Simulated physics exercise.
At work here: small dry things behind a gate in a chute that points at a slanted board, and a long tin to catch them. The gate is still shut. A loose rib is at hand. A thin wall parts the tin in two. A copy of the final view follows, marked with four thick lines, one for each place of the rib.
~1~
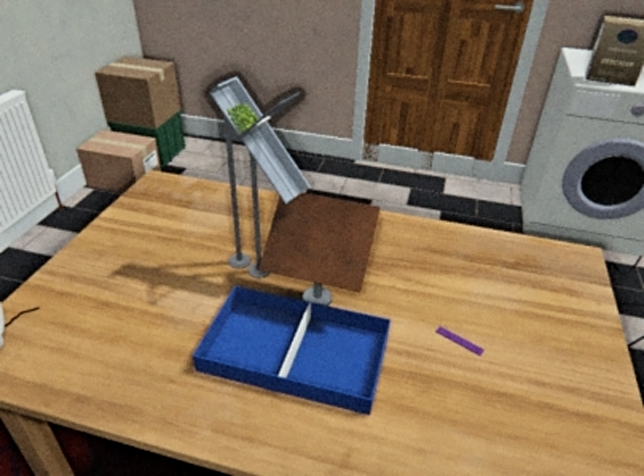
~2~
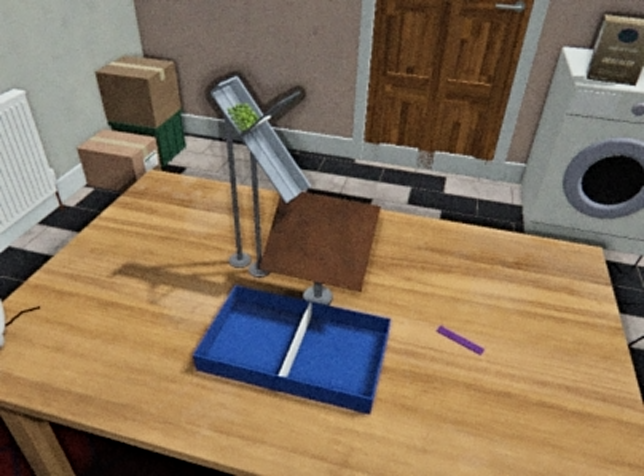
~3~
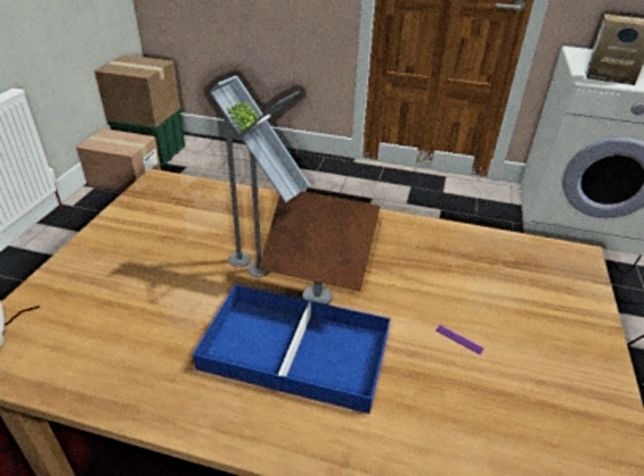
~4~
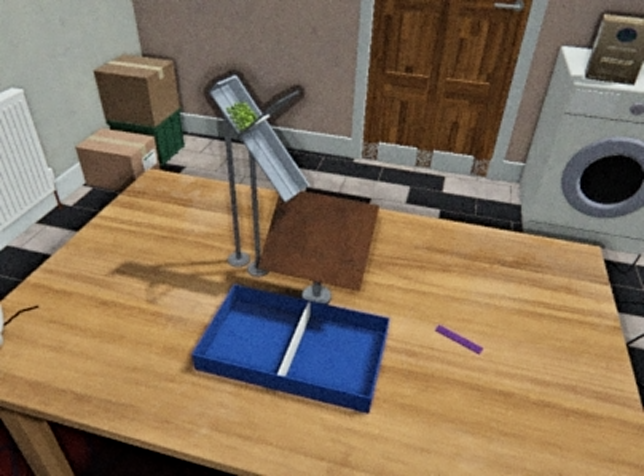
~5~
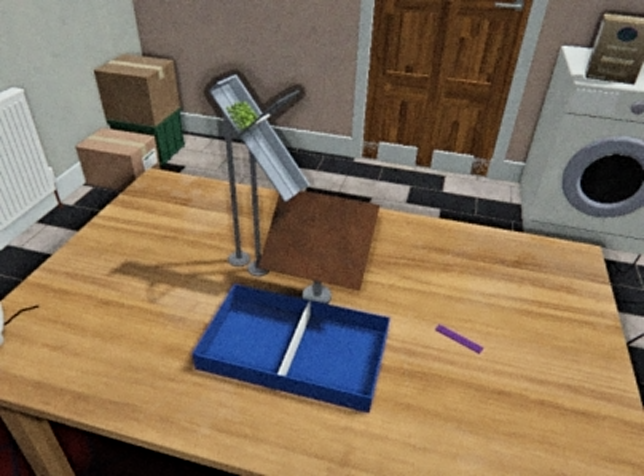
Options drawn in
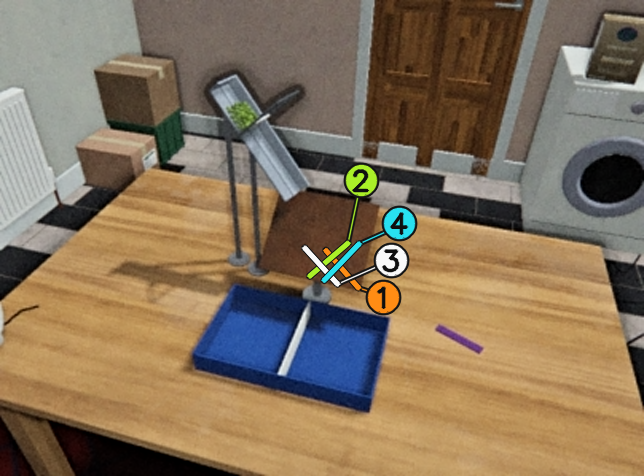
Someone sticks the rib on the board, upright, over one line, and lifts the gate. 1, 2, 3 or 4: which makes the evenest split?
4 beats the others.
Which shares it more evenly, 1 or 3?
It is 1.
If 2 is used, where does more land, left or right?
Left.
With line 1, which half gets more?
Right.
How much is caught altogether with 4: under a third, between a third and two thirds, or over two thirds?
Over two thirds.
On the marked copy, line 1 from (325, 250) to (358, 287); line 2 from (348, 243) to (309, 276); line 3 from (304, 248) to (337, 284); line 4 from (359, 243) to (324, 280).
For line 1, of what is caught, a small share in the left half, the bulk in the right.
For line 2, of what is caught, all but a few in the left half, a small share in the right.
For line 3, of what is caught, none at all in the left half, the whole lot in the right.
For line 4, of what is caught, close to two thirds in the left half, close to a third in the right.
